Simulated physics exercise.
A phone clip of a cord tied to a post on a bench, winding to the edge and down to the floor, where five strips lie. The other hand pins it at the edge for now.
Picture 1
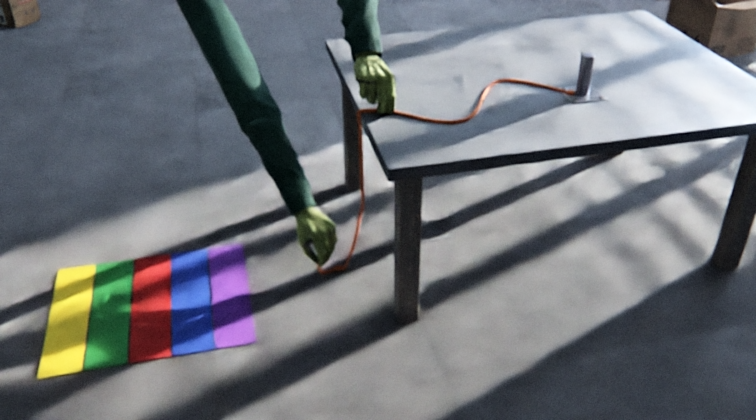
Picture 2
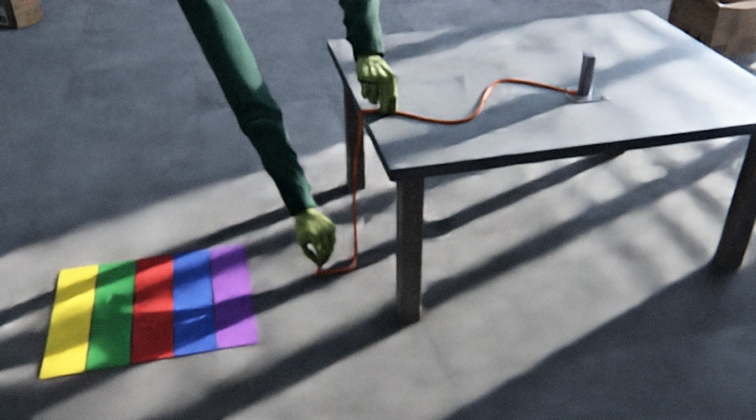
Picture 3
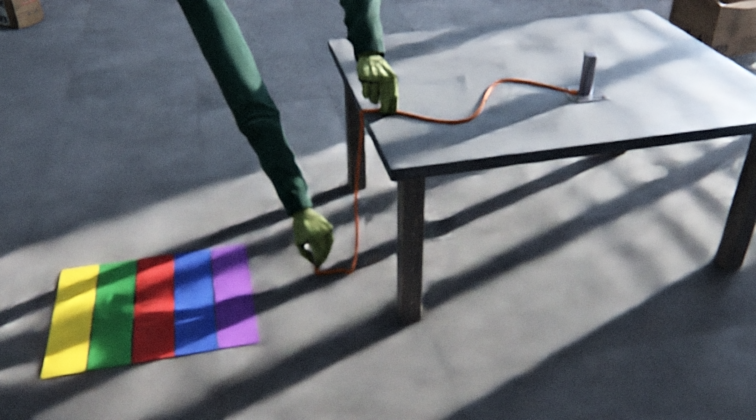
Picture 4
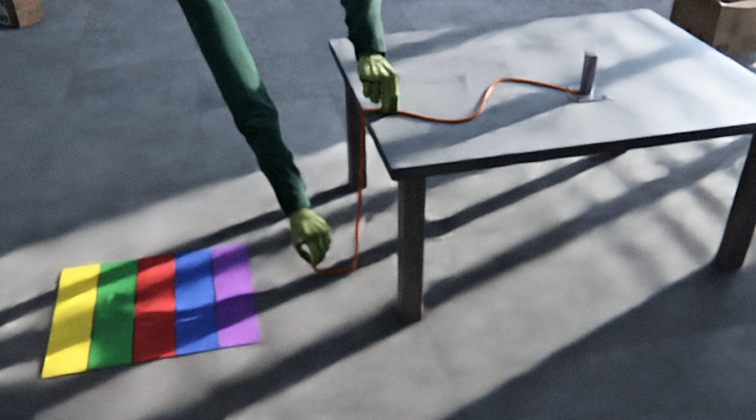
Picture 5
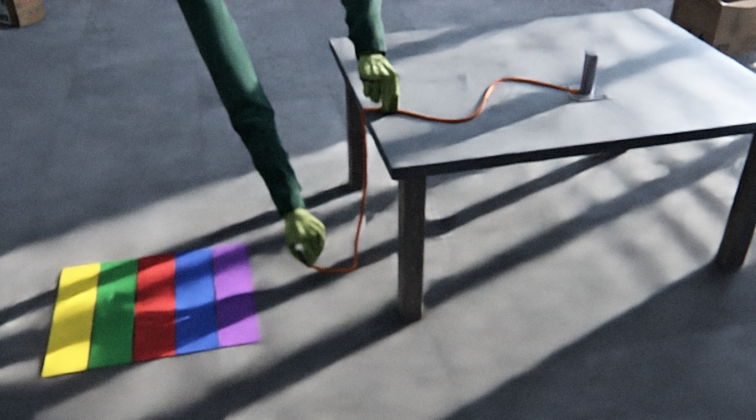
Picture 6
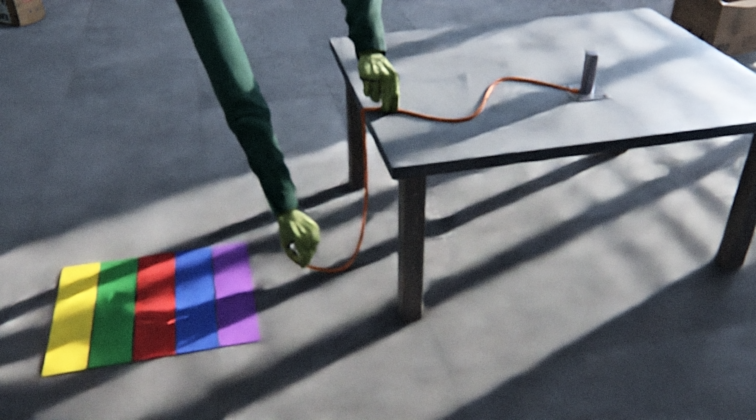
On a gray floor beside a table, one gloved hand pressed an orange cord at the table's edge while the other, low by the colored strips, drew the cord's end slightly left.
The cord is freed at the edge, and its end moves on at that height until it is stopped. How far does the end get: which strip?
The end stops over the green strip.
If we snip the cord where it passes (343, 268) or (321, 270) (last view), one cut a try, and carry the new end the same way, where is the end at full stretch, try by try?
The places are (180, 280) and (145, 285).
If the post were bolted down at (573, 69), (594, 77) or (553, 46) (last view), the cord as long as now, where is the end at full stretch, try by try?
About (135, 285), (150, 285) and (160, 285).
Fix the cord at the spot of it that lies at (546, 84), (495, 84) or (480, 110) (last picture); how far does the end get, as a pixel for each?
Try by try, around (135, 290), (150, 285) and (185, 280).
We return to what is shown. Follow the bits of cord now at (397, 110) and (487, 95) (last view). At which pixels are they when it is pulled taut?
Near (334, 140) and (458, 104).
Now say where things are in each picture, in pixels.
In the first picture, end (319, 262); purple (234, 325); blue (192, 332); red (150, 339); green (107, 346); yellow (63, 353).
In the second picture, end (318, 262); cord through (538, 84) (485, 97) (445, 122) (364, 114) (354, 188) (355, 254).
In the third picture, end (315, 263).
In the fourth picture, end (312, 263); cord through (540, 84) (487, 96) (446, 121) (366, 114) (361, 187) (356, 254).
In the fifth picture, end (307, 263).
In the sixth picture, end (301, 263); cord through (540, 83) (487, 95) (447, 120) (366, 112) (366, 186) (357, 252).
Early on, end near (180, 281); over blue.
Midway, end near (142, 287); over red.
At the end of the slack, end near (118, 290); over green. It gets as far as the green strip.
